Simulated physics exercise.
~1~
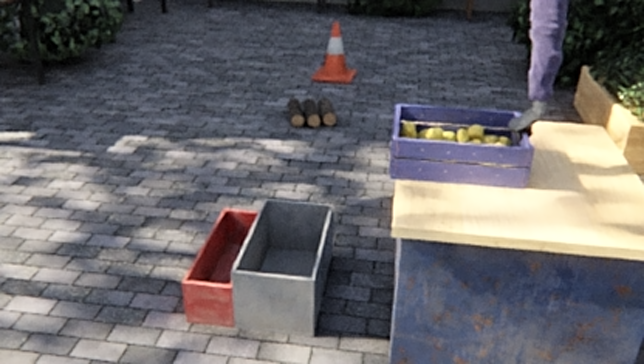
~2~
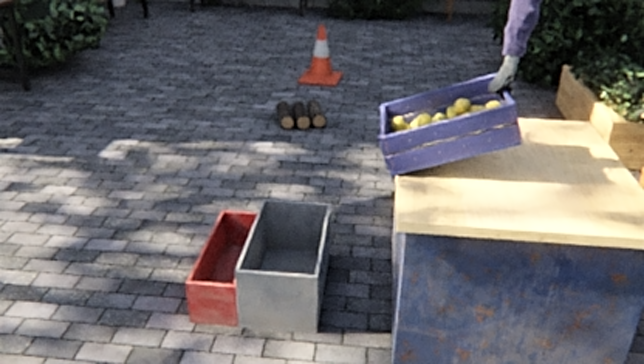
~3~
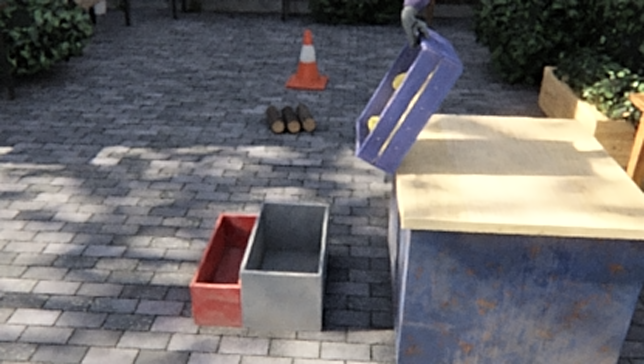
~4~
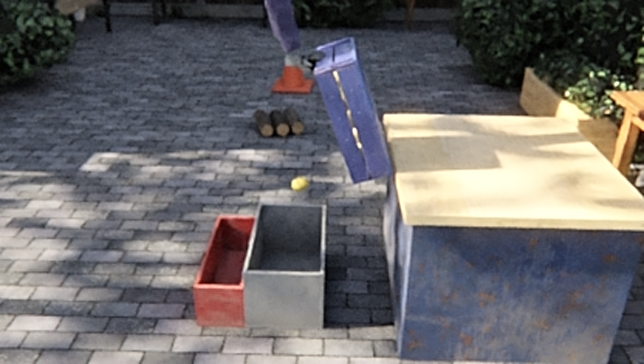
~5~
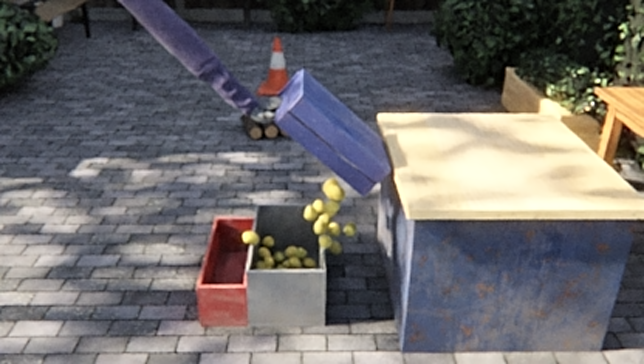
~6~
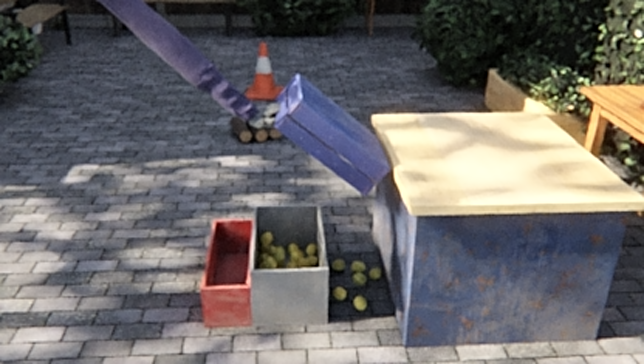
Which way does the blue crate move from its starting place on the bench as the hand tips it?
The blue crate moves to the left, going over the edge of the bench toward the bins.
